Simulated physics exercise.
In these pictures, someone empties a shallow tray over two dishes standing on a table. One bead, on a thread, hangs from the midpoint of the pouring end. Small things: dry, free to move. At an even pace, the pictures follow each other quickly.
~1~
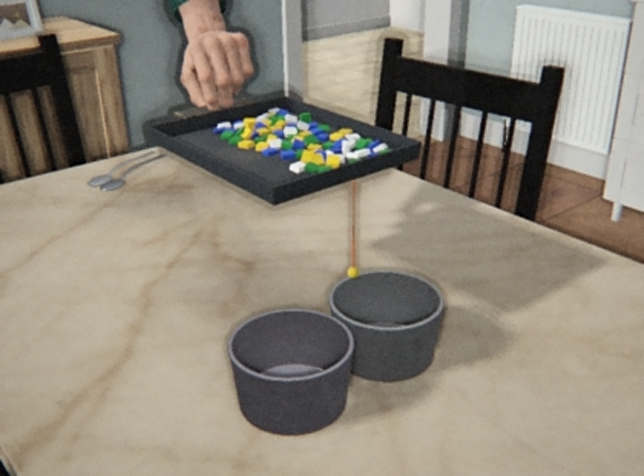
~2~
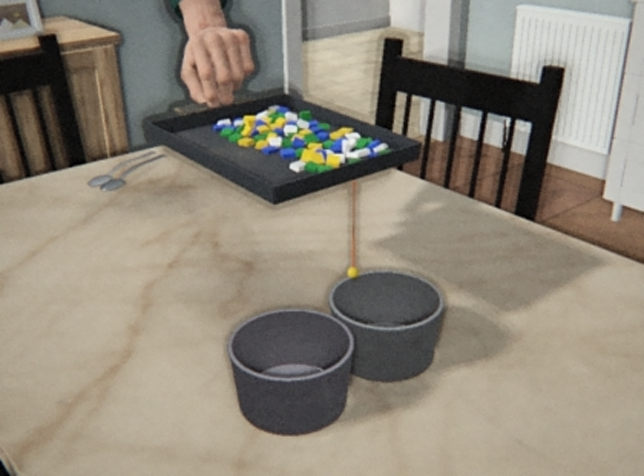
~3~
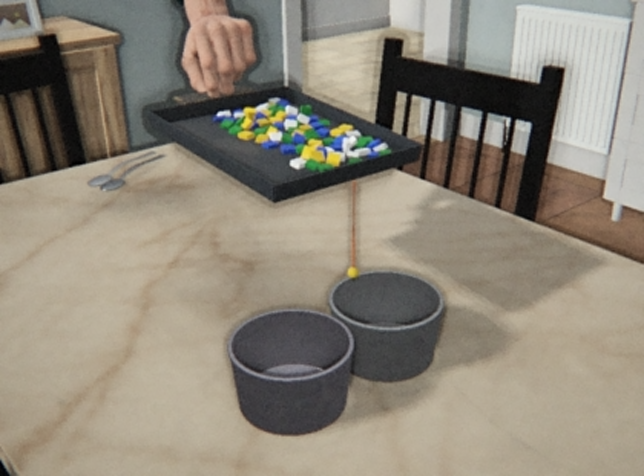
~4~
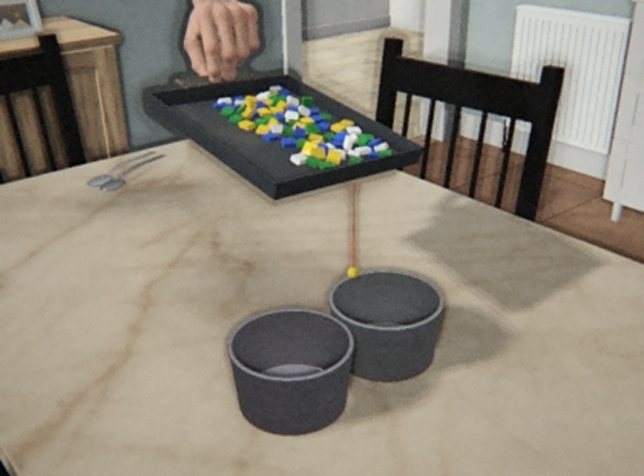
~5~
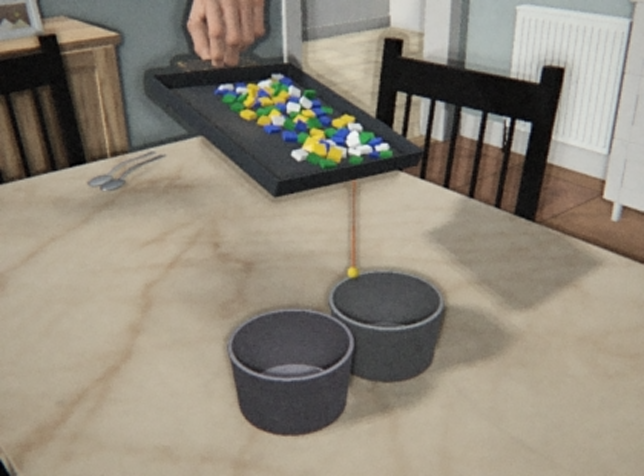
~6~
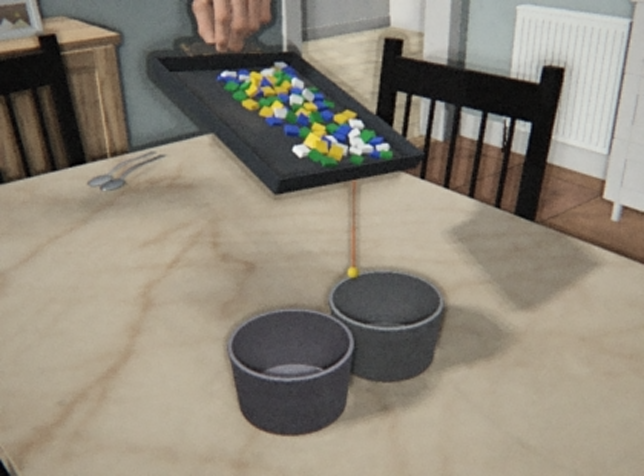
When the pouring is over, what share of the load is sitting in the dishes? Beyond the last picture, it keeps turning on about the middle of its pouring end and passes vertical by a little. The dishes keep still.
The dishes hold less than half of it.
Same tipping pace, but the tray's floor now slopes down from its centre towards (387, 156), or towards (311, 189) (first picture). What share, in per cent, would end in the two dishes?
Near 10 % and 90 %.
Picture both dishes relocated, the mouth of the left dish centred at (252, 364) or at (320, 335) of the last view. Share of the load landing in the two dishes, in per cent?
Respectively 10 % and 60 %.
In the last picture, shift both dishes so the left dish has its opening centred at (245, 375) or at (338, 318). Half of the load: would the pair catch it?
First shift, a minority share; second shift, a majority share.
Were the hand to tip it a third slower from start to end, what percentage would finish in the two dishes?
It would be some 30 in a hundred.
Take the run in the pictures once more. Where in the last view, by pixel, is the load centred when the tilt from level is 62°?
I'd mark the middle close to (375, 128).
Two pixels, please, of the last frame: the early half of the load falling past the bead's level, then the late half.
For the early half I get (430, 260), and for the late half (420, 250).
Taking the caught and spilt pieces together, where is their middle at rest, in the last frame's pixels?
Close to (428, 321) in the last view.
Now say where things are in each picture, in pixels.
The first picture shows corners of the pouring end at (274, 186) and (419, 142), level; middle of the load at (295, 138), mosaic tiles; left dish at (330, 394); right dish at (425, 344); bead on its thread at (354, 273).
The second picture shows corners of the pouring end at (274, 186) and (419, 142), level; middle of the load at (295, 136).
The third picture shows corners of the pouring end at (275, 184) and (420, 144), tipped barely, lowest at the right corner; middle of the load at (295, 131).
The fourth picture shows corners of the pouring end at (276, 182) and (421, 147), tipped a little, lowest at the right corner; middle of the load at (296, 124).
The fifth picture shows corners of the pouring end at (278, 179) and (422, 150), tipped a little, lowest at the right corner; middle of the load at (297, 116).
The sixth picture shows corners of the pouring end at (280, 177) and (422, 153), tipped clearly, lowest at the right corner; middle of the load at (299, 109); left dish at (330, 394); right dish at (425, 344).
Soon, tray tipped steeply; all on the tray.
A while on, tray tipped past a quarter turn; most on the tray; a stray few in the right dish; about a quarter outside both; a stray few in the air.
Towards the end, tray tipped past a quarter turn; about a third in the right dish; about two thirds outside both.
Finally, tray tipped past a quarter turn; none in the left dish; about a third in the right dish; about two thirds outside both.
